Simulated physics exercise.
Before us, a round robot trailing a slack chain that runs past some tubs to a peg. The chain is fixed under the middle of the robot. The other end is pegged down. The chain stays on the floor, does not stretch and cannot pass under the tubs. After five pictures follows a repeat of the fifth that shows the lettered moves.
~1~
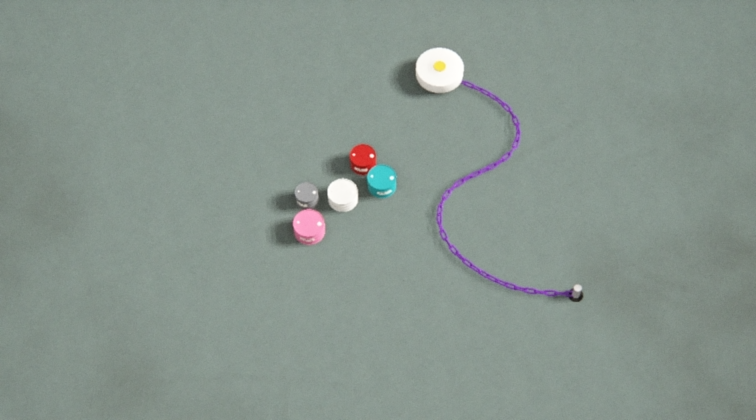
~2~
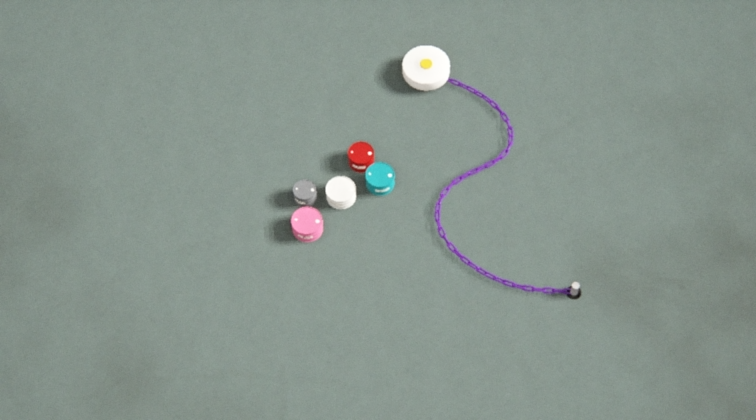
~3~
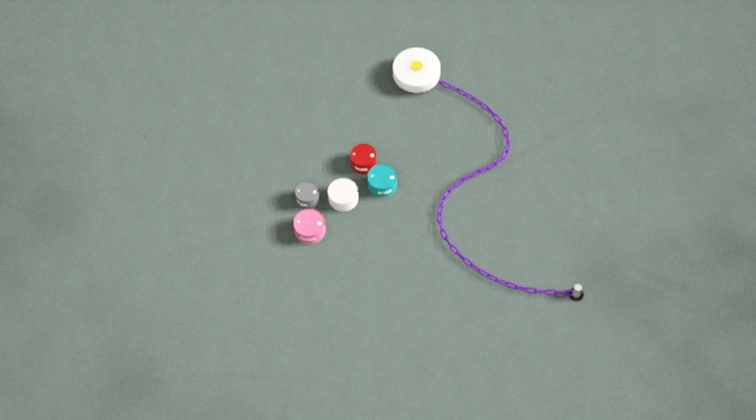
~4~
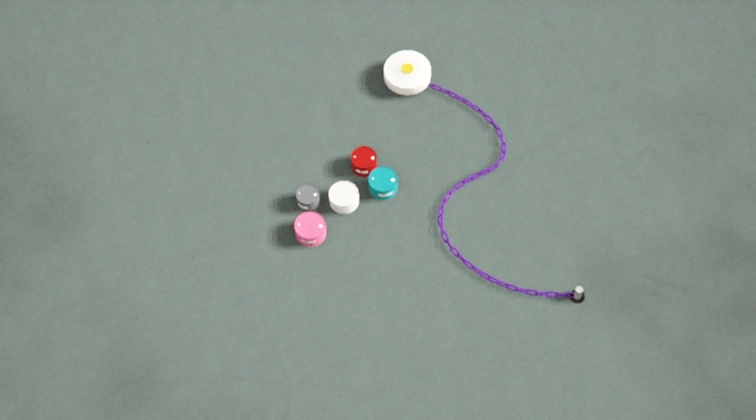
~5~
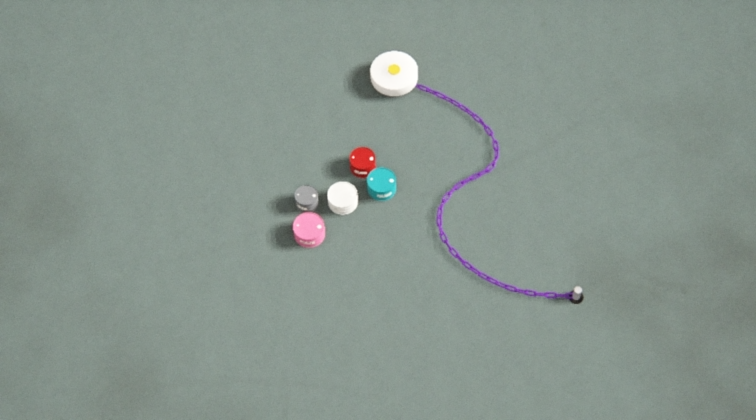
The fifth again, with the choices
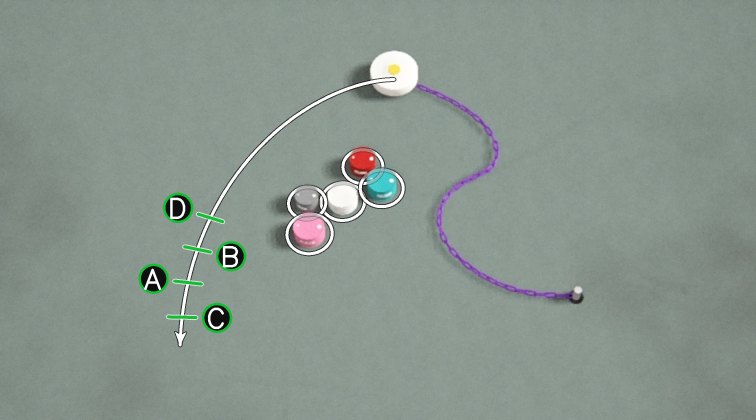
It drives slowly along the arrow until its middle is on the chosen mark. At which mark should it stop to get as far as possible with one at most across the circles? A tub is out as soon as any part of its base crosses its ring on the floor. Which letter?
D.
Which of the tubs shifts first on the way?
The red one.
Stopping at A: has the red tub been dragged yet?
Yes.
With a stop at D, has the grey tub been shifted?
No.
On the marked copy, A at (188, 283); B at (198, 249); C at (182, 317); D at (211, 218); the route from (394, 79) via (238, 173) to (180, 345).
With D. Early on, robot (313, 100).
Further on, robot (248, 154).
At the end, robot (209, 214); red tub (360, 170); one over the rings.
As for the rest, A has five over the rings; B has three over the rings; C has five over the rings.
